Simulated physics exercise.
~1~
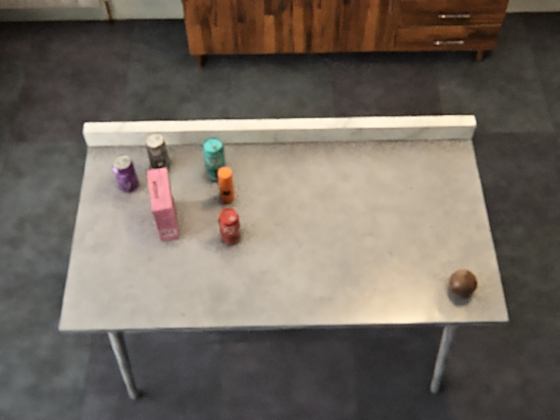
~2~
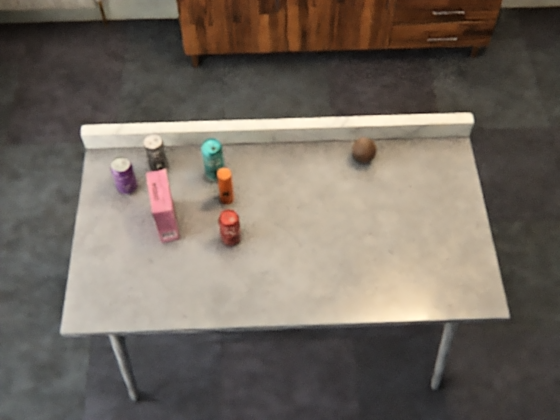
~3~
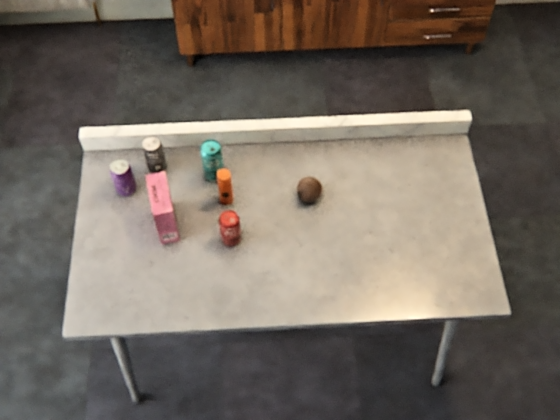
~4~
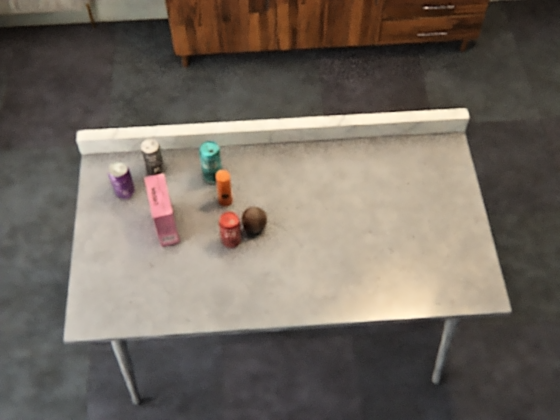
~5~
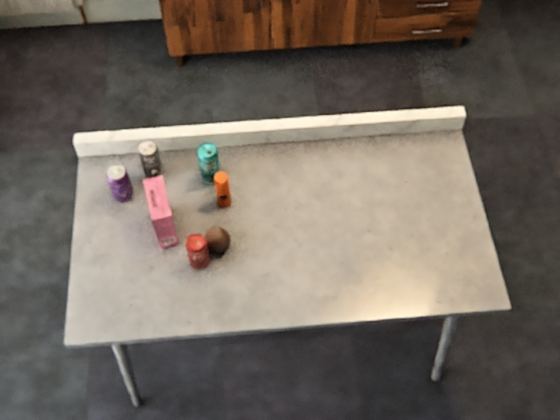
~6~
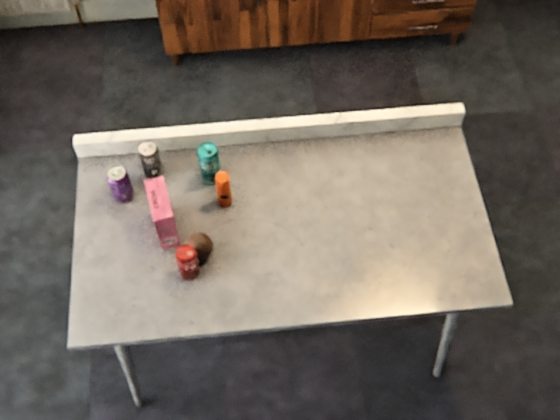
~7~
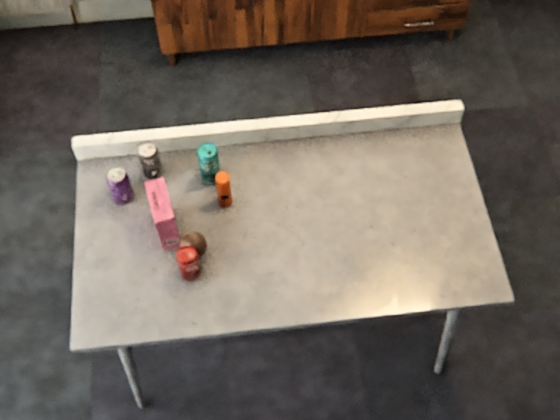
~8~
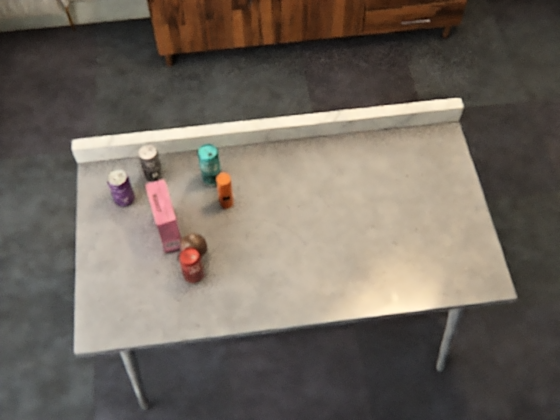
A brown ball rebounds off the far rail and nudges the red can, which stays upright.
